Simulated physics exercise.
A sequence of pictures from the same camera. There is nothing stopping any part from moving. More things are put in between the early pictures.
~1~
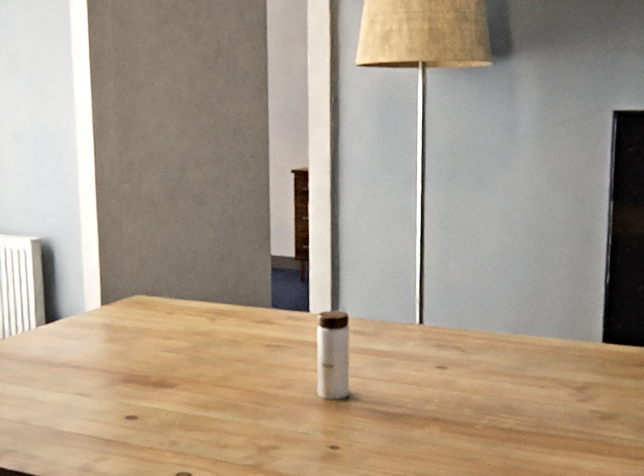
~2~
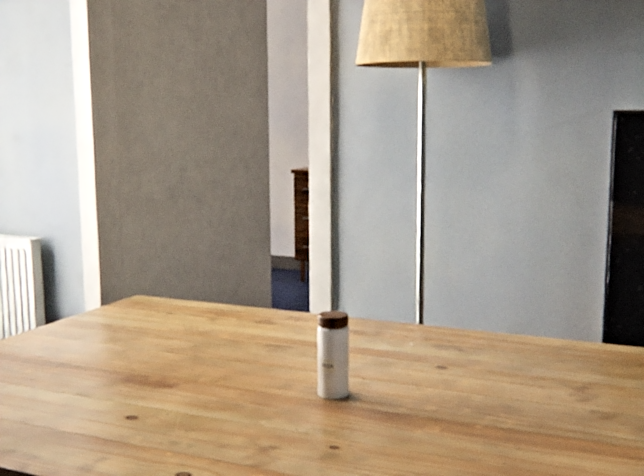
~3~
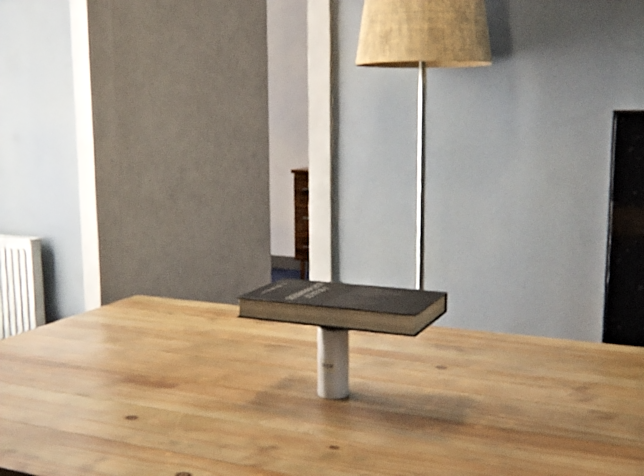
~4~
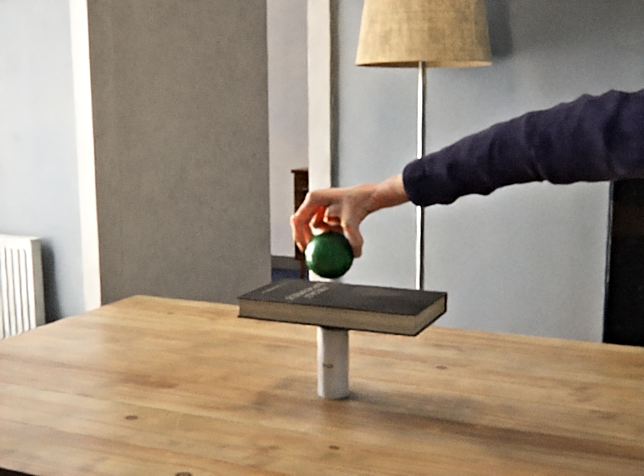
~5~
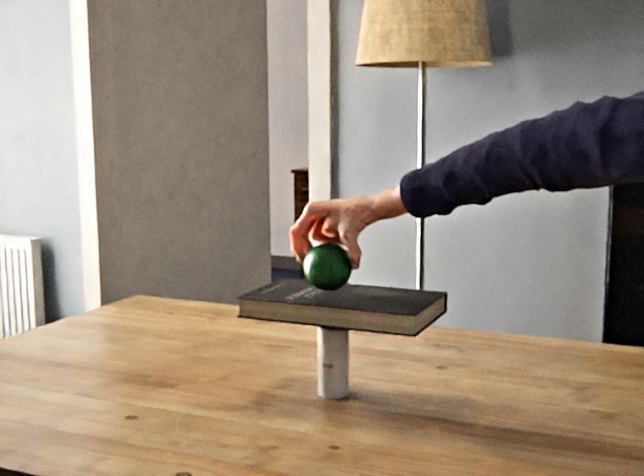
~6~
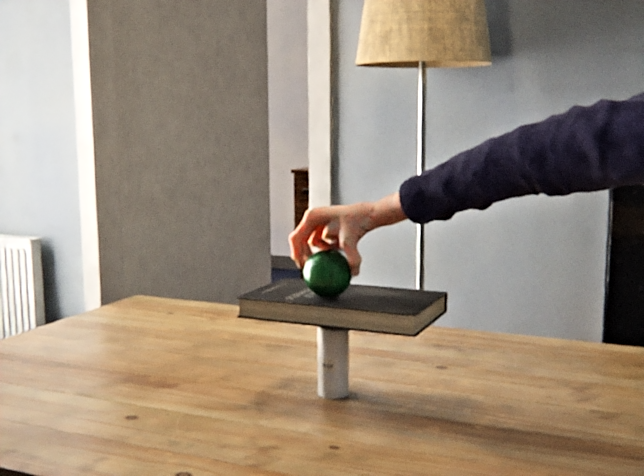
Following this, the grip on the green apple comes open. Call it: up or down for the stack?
Up - it stays standing.
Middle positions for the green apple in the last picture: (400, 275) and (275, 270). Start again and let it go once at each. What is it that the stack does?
It tips over first and stays steady second.
Then, 0.20 s later than the last frame, all is still.
Then, 0.50 s later than the last frame, green apple resting near (329, 273).
When it is over, all 3 as before. End places, in pixels of the last picture, green apple near (329, 273). The stack keeps its balance.
